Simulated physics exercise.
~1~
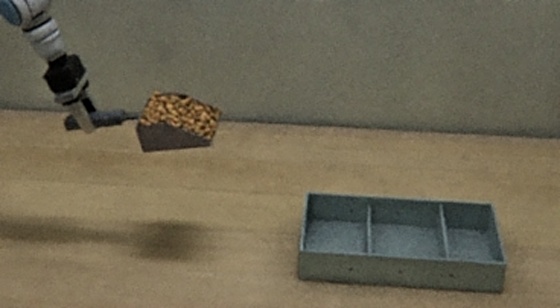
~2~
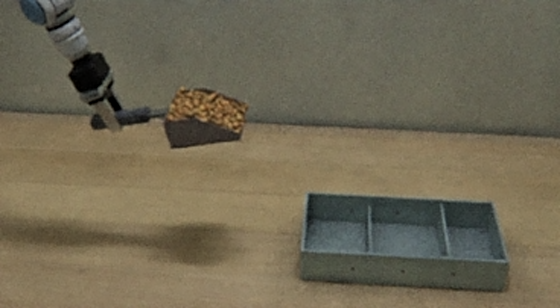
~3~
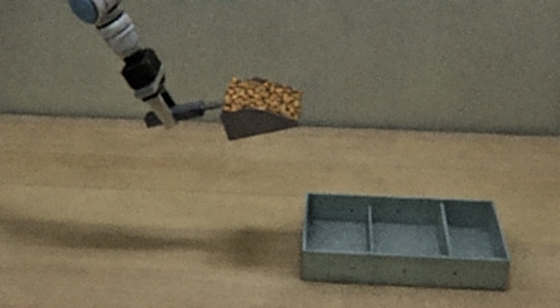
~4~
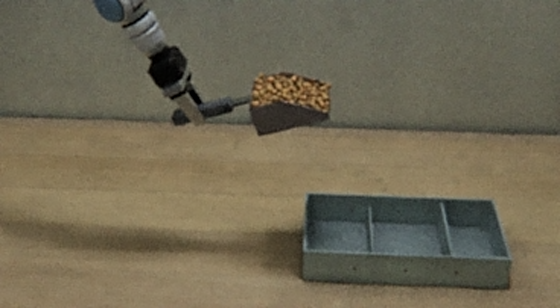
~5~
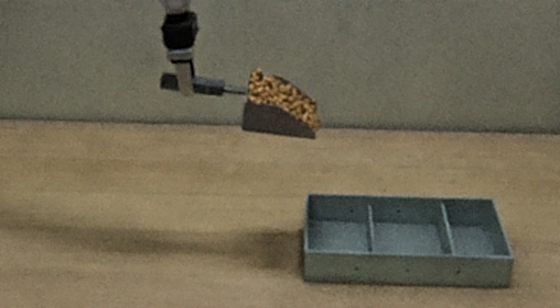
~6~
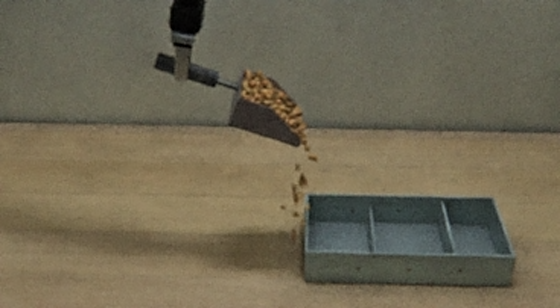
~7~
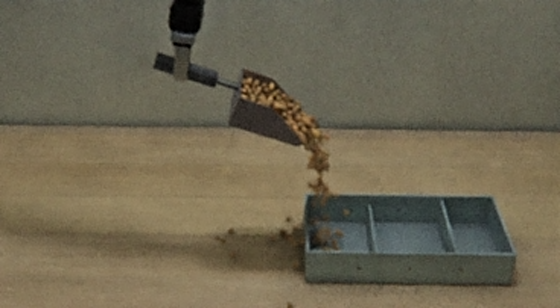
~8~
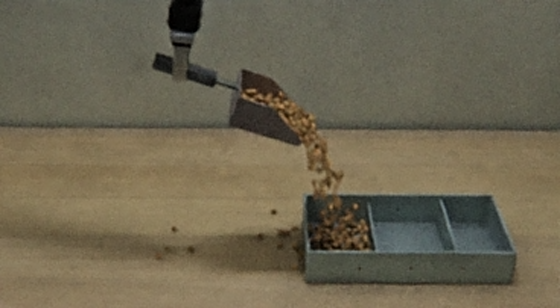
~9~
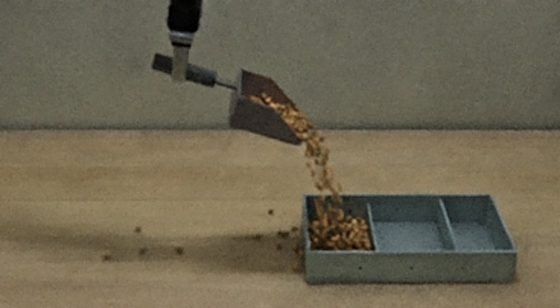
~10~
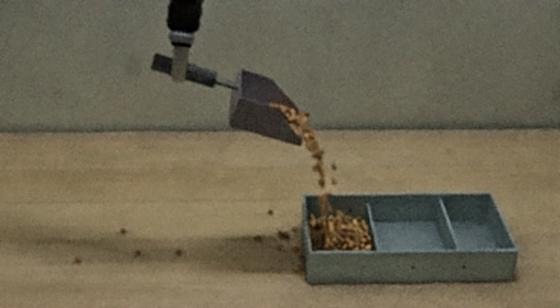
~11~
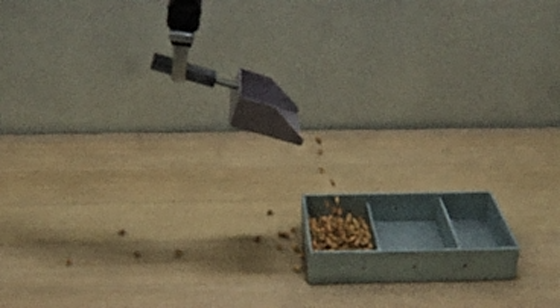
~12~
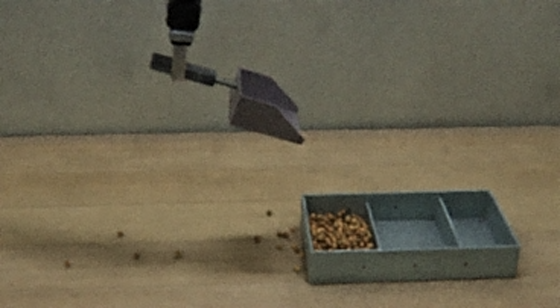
The footage shows a robot arm carrying a scoop heaped with dried chickpeas rightward above a table, then tipping it forward so they pour into the left compartment of a divided grey box. A few scatter on the table, and the emptied scoop stays tilted, motionless.
